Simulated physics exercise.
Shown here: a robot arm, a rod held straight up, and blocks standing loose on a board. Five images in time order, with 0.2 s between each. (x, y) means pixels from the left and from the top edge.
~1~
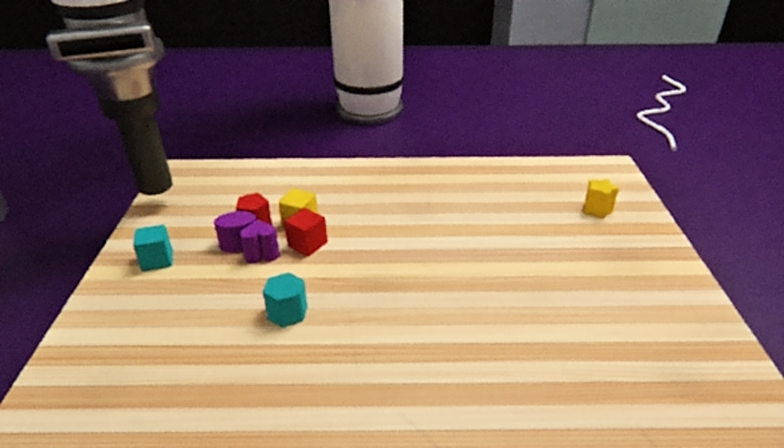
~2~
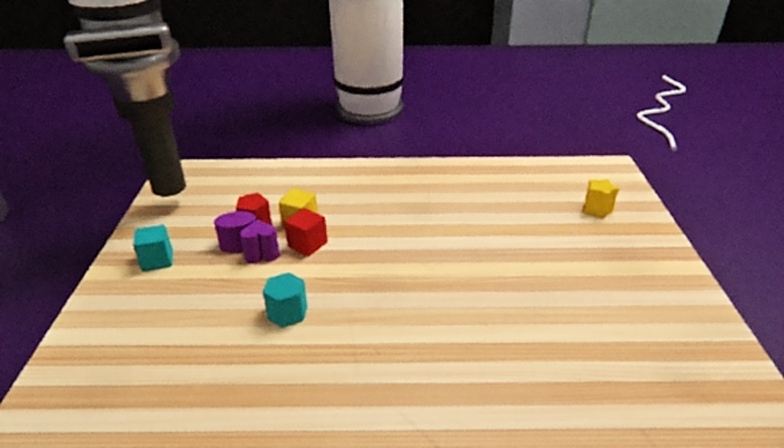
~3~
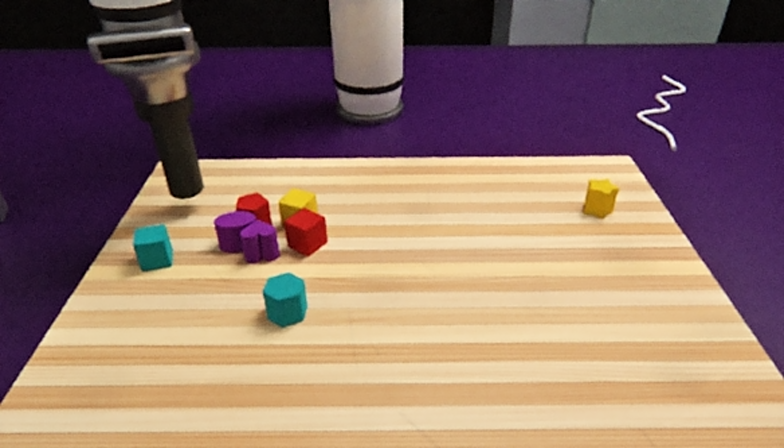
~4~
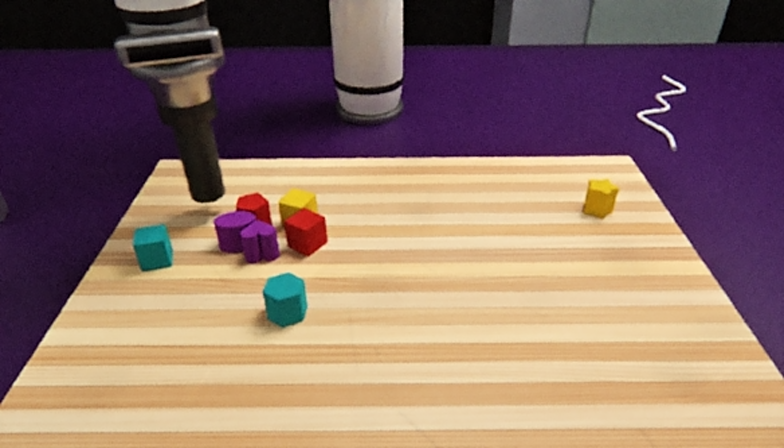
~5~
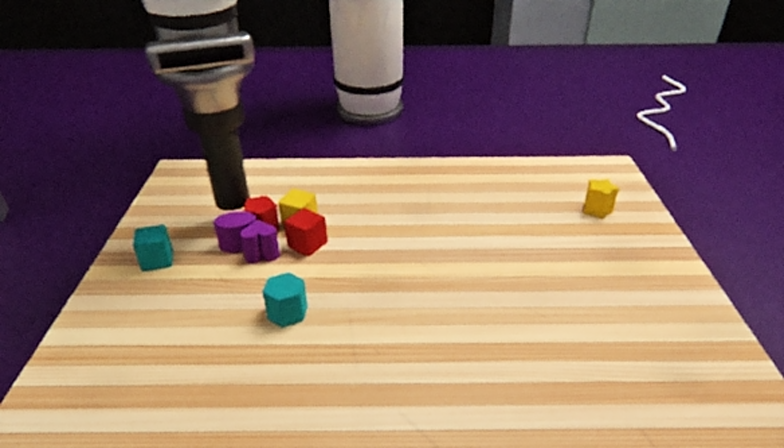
On a striped wooden board scattered with small coloured blocks, a robot arm holding a dark upright rod moves rightward along the far edge and nudges a red block slightly to the right beside the purple ones.
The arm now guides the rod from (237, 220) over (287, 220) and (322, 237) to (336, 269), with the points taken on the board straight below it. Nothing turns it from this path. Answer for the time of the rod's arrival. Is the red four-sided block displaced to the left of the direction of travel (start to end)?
No
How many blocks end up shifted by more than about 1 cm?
The answer will be at least three.
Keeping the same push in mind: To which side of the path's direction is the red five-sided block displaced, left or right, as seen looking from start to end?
The right.
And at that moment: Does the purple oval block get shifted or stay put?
It's unmoved.
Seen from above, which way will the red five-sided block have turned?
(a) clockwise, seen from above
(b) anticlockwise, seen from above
The answer is a.
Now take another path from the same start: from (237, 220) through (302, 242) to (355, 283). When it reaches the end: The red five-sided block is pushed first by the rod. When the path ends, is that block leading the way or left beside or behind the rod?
Final position: Ahead.
What follows on the original path. One third of the way, rod at (285, 203); red five-sided block at (286, 213), turned 75° clockwise; yellow four-sided block at (318, 200), turned 45° anticlockwise; red four-sided block at (309, 222).
Two thirds of the way, rod at (320, 219); red five-sided block at (291, 225); yellow four-sided block at (353, 210), turned 40° anticlockwise; red four-sided block at (316, 234).
At the end, rod at (334, 250); purple oval block unmoved; red five-sided block at (291, 230), turned 160° clockwise; yellow four-sided block at (354, 210), turned 45° anticlockwise; red four-sided block at (317, 264).
